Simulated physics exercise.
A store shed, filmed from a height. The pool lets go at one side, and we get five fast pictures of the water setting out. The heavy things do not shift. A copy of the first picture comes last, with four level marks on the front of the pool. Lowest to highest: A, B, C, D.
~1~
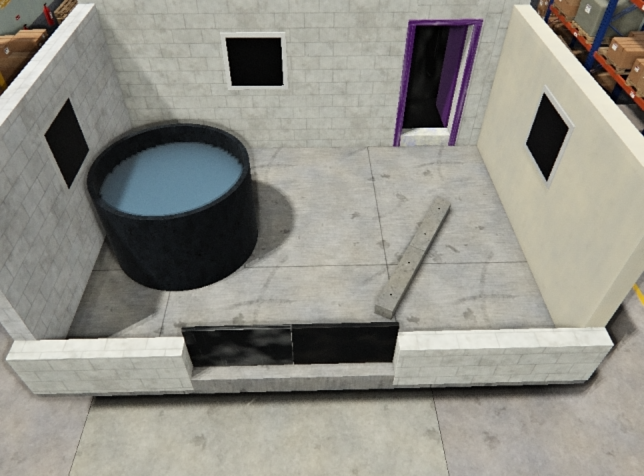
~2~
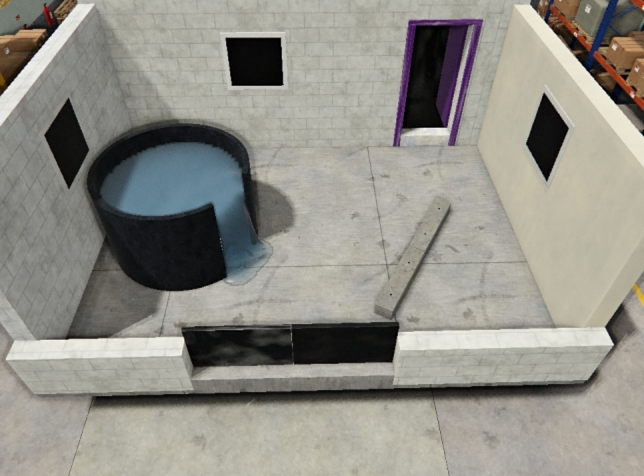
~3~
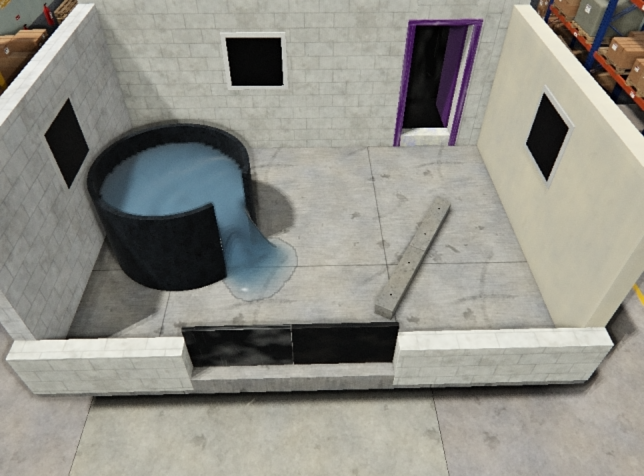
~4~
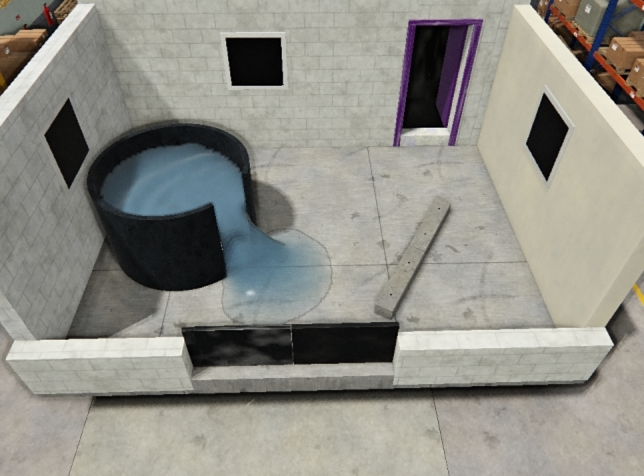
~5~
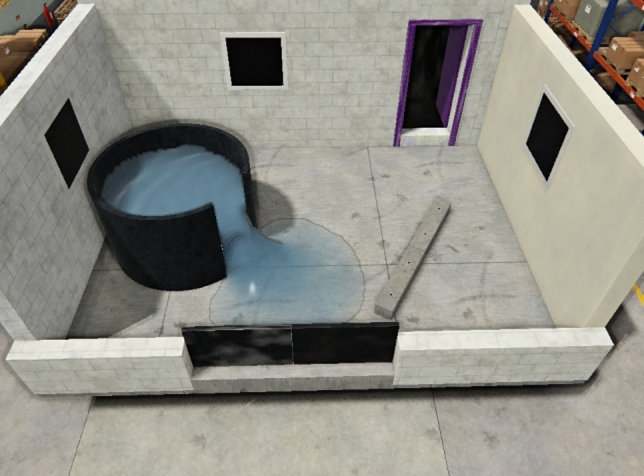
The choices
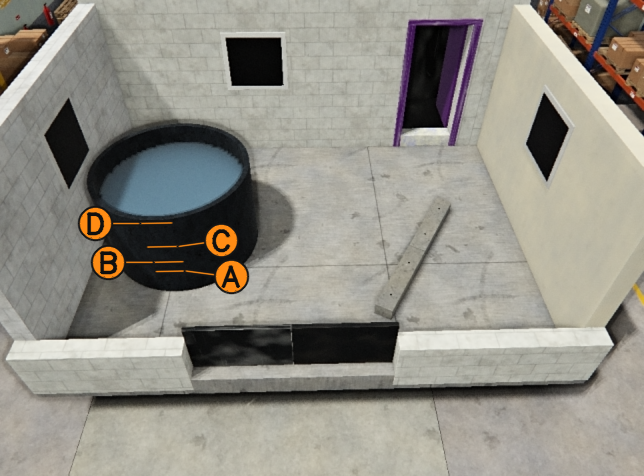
Blue water pours through a gap that opens in the right side of a round black pool and spreads rightward and toward the front across the grey floor in a widening puddle. The still camera looks down into a roofless store shed with pale block walls and dark windows. A purple doorway stands at the back right, a grey beam lies slantwise on the right, and a shut black gate sits in the low front wall.
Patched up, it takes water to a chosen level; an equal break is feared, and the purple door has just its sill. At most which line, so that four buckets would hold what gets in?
Use mark C.
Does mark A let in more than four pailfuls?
No, that is safe.
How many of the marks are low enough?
Three.
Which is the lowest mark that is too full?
D.
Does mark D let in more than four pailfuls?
Yes, it does.
On the marked copy, A at (170, 271); B at (167, 261); C at (163, 246); D at (155, 223); from the bottom up A, B, C, D.
If A is chosen, nothing gets over.
If B is chosen, nothing gets over.
If C is chosen, a bucket or two gets in.
If D is chosen, about 12 bucketfuls get in.
